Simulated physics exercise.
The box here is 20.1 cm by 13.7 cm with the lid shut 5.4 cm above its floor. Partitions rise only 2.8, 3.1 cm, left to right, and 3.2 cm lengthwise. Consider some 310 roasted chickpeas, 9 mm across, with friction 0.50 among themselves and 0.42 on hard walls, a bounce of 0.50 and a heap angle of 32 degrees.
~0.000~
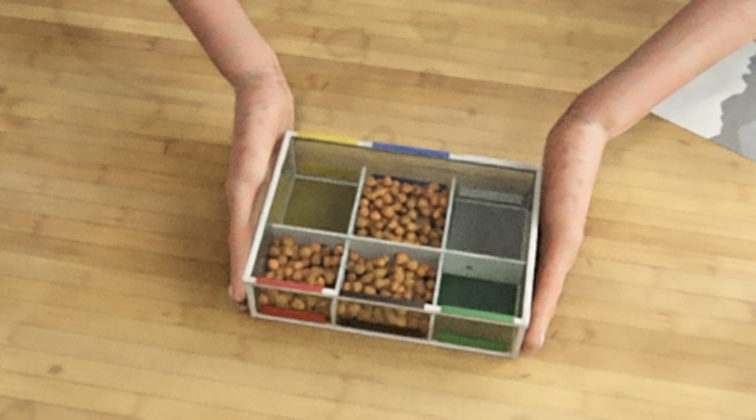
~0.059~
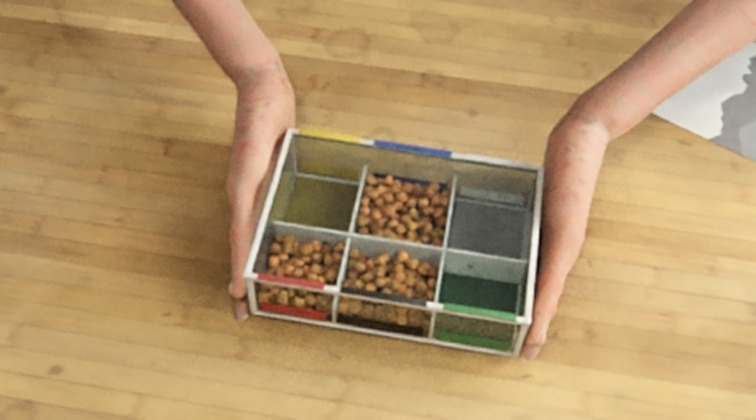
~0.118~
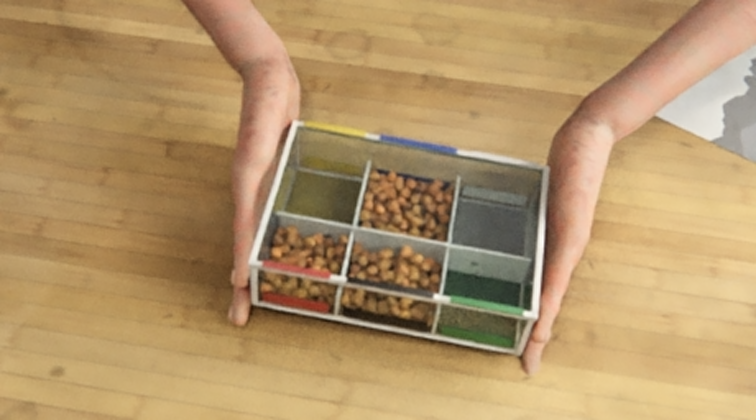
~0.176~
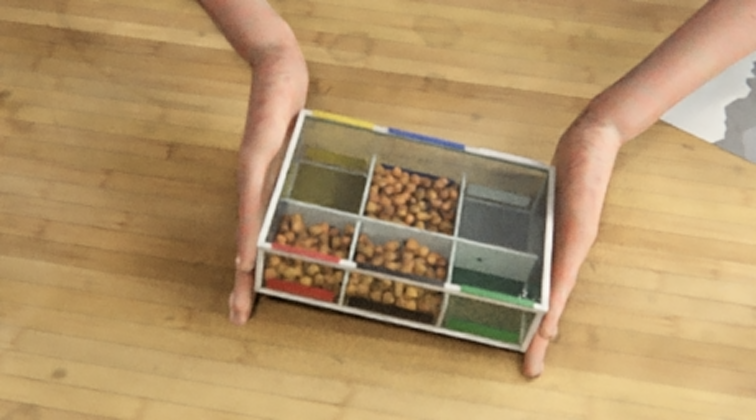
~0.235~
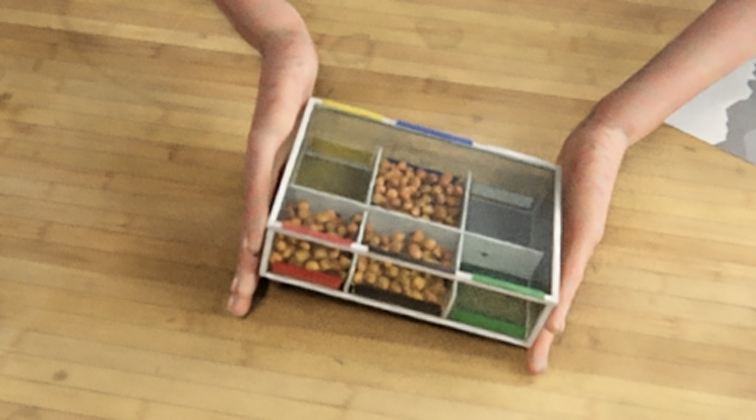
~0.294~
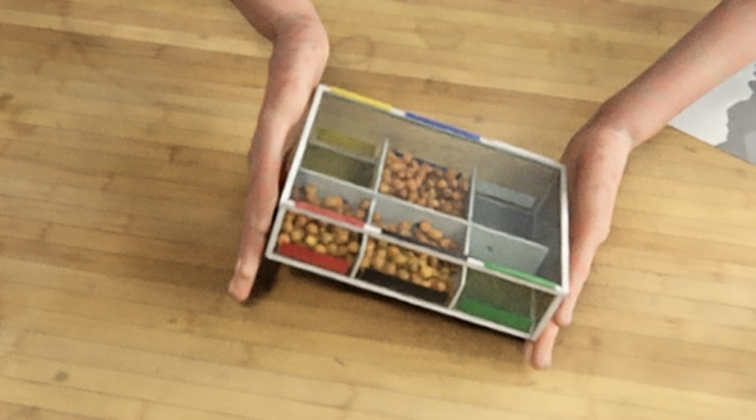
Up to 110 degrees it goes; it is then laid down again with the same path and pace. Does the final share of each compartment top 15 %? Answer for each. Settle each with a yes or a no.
For red compartment, no; for blue compartment, yes; for green compartment, no; for yellow compartment, no; for white compartment, yes; for black compartment, no.
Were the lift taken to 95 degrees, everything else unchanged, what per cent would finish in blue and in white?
With that change you'd see blue at 35 % and white at 50 %.
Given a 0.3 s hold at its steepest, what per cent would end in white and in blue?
Result - white: 55 %; blue: 40 %.
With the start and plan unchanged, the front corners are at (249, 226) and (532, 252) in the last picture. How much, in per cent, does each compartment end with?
So it works out as red at 10 percent, blue at 50 percent, green at 0 percent, yellow at 40 percent, white at 0 percent and black at 0 percent.
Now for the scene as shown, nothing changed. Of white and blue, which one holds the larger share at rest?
White.
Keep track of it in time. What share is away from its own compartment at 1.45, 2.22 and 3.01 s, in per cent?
Sequence: 45 / 70 / 70.
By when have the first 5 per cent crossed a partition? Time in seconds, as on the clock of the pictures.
1.05 s or so.
Then, at 1.45 s, tilt 110 degrees; red 10 %, blue 40 %, white 30 %, black 15 %.
After 2.22 s, tilt 49 degrees; blue 35 %, white 60 %, black 5 %.
After 3.01 s, tilt 0 degrees; blue 35 %, white 60 %, black 5 %.
In the end, at 3.5 s, red 0 %, blue 35 %, green 0 %, yellow 0 %, white 60 %, black 5 %.
